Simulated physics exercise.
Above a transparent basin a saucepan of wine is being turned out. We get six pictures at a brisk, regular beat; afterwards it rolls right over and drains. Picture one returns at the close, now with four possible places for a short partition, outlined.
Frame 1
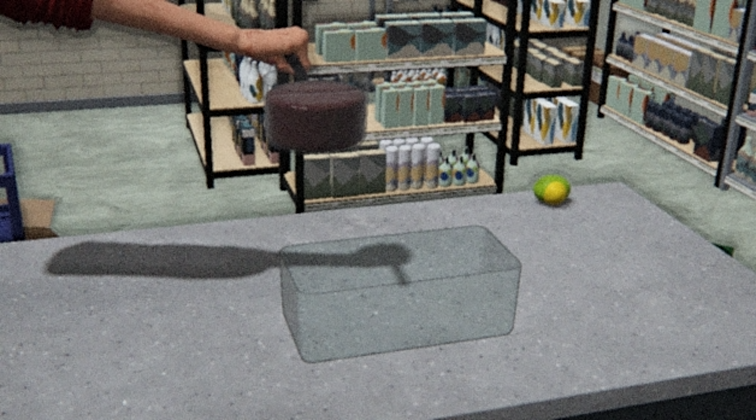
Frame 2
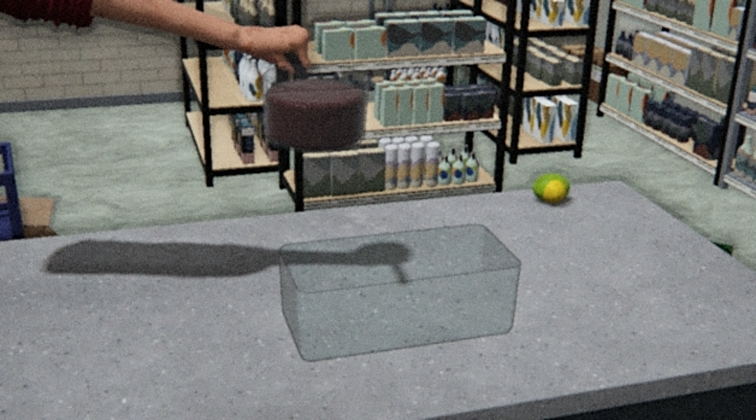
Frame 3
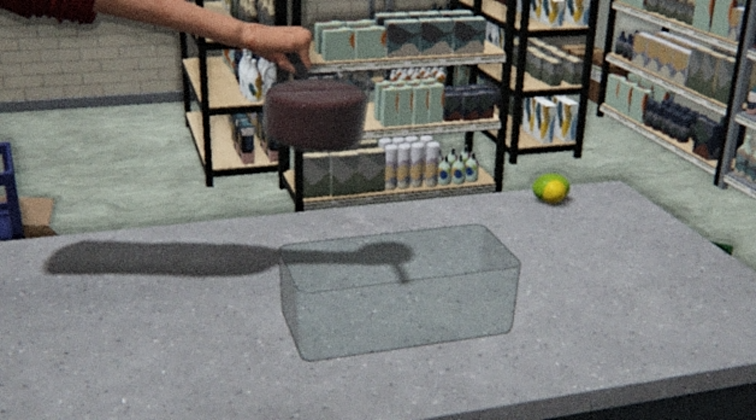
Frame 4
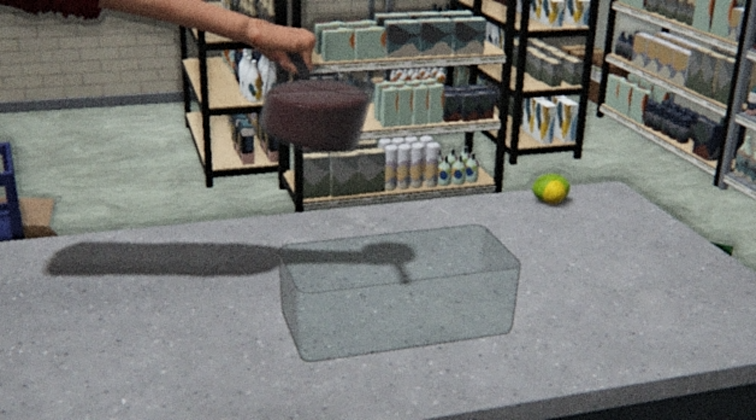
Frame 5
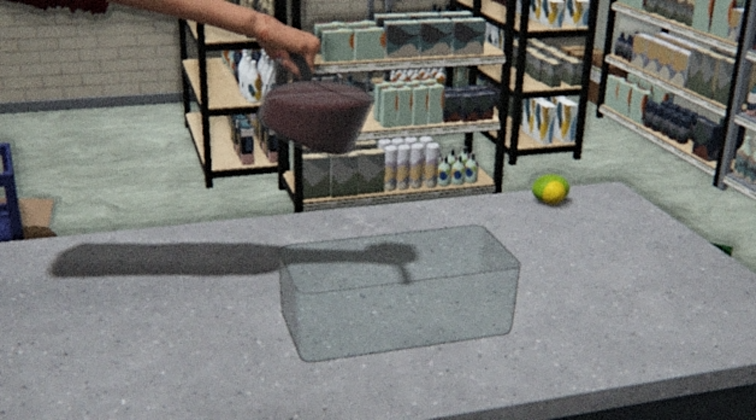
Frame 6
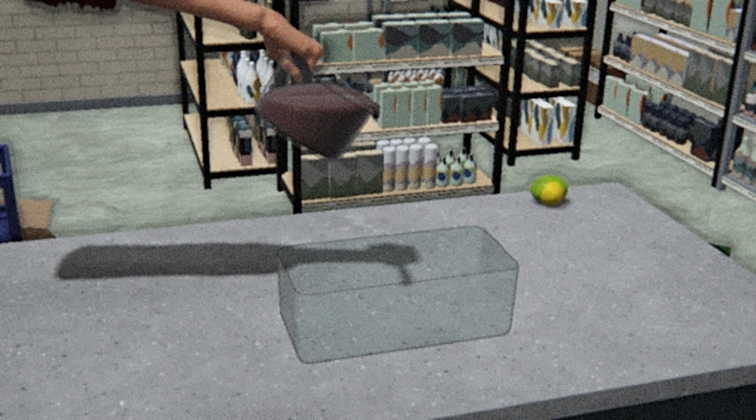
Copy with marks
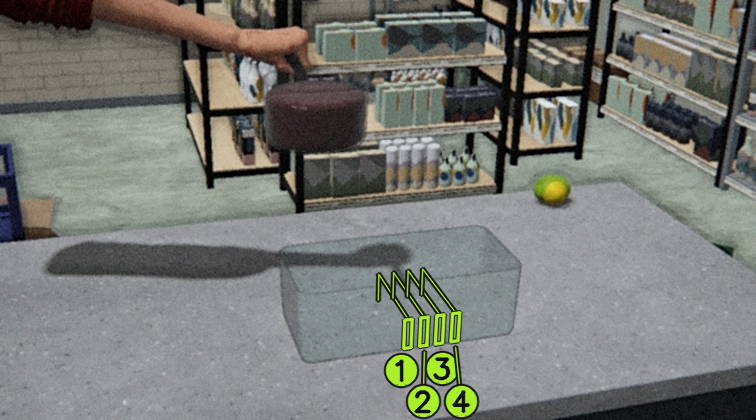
The footage shows a hand holding a dark pan of reddish liquid above a clear rectangular basin on a gray counter, first nearly still, then gradually tilting the pan to the right until liquid just crosses its lip.
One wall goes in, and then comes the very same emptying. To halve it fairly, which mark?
Use position 3.
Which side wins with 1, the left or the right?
The right one.
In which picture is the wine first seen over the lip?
Picture 6.
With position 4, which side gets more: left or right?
The left one.
On the marked copy, 1 at (408, 353); 2 at (424, 351); 3 at (440, 349); 4 at (455, 346).
For position 1, about 10 % ends left of the wall and 88 % right of it.
For position 2, about 23 % ends left of the wall and 75 % right of it.
For position 3, about 47 % ends left of the wall and 51 % right of it.
For position 4, about 78 % ends left of the wall and 20 % right of it; 3 % is lost outside.
